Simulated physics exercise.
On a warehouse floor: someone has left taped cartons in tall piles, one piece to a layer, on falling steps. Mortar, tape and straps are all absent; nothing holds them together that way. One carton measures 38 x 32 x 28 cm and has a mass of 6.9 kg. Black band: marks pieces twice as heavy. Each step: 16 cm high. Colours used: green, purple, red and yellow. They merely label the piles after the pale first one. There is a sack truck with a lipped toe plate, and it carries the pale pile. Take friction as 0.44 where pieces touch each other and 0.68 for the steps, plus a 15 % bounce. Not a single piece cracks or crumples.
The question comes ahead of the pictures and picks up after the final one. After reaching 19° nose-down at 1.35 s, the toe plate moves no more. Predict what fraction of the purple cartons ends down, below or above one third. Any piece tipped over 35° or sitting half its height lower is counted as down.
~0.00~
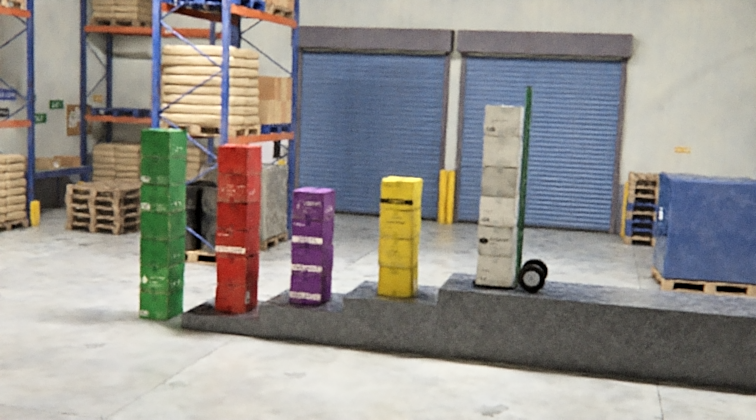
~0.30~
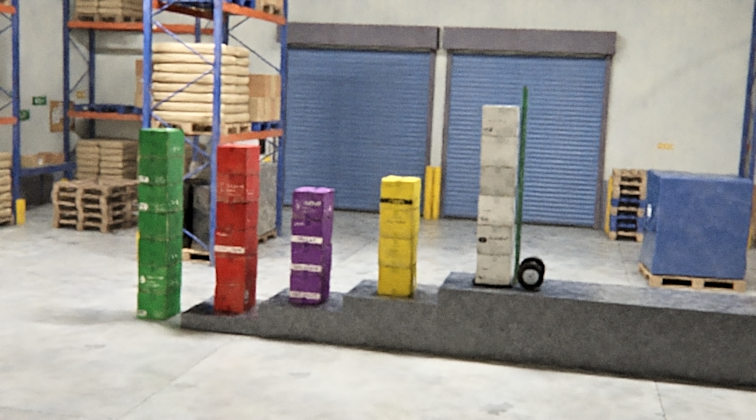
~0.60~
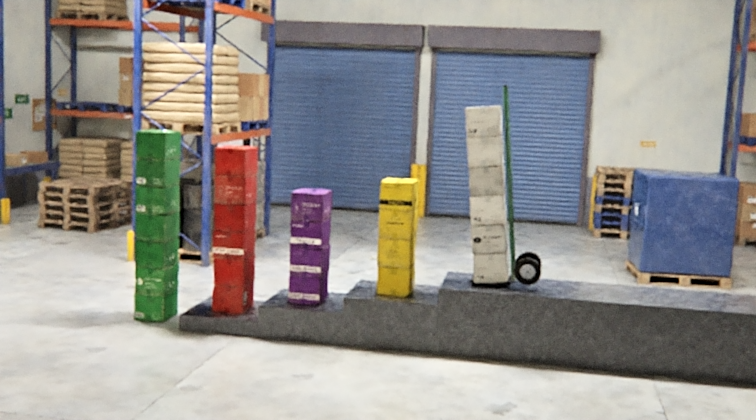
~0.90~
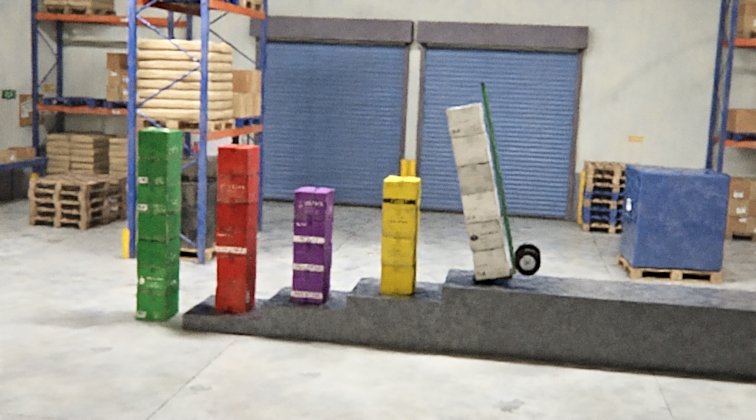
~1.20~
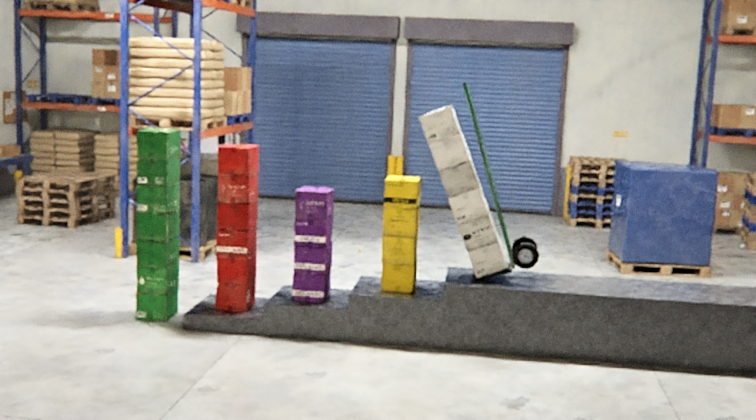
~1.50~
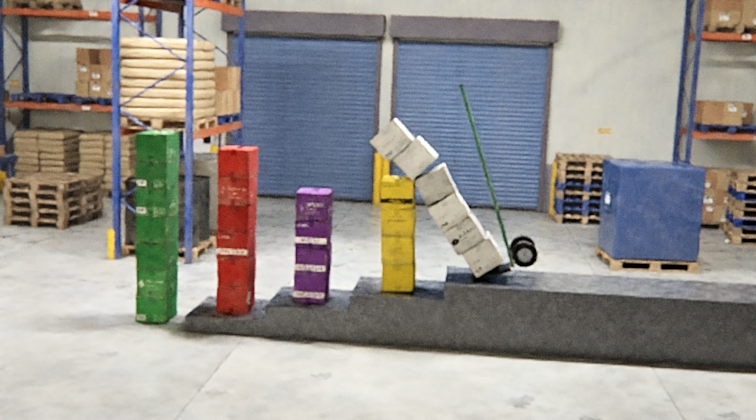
Above one third.
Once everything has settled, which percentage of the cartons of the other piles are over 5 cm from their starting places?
It is 85 per cent.
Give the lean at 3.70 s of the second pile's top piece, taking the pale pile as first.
10° from upright.
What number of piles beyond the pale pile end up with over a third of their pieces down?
I make it 4 of the piles.
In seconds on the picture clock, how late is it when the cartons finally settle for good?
At roughly 5.0 s.
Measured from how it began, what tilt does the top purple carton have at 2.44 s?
At that moment, roughly 20 degrees.
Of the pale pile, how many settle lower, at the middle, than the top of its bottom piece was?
Count: 4.
Around 2.44 s, 6 of the pale pile down; none of the 4 purple cartons down (4 of 21 in all colours); top purple carton tipped 20°; top yellow carton tipped 23°, 27 cm lower.
Around 3.70 s, 6 of the pale pile down; 3 of the 4 purple cartons down (14 of 21 in all colours); top purple carton tipped 71°, 55 cm lower; top green carton tipped 32°, 20 cm lower.
Finally (5.4 s), 6 of the pale pile down; 3 of the 4 purple cartons down (18 of 21 in all colours); top purple carton tipped 70°, 59 cm lower; top red carton on its side. That is 75 per cent. Seen by the last camera, middles, top purple carton near (203, 256), top red carton near (30, 268).
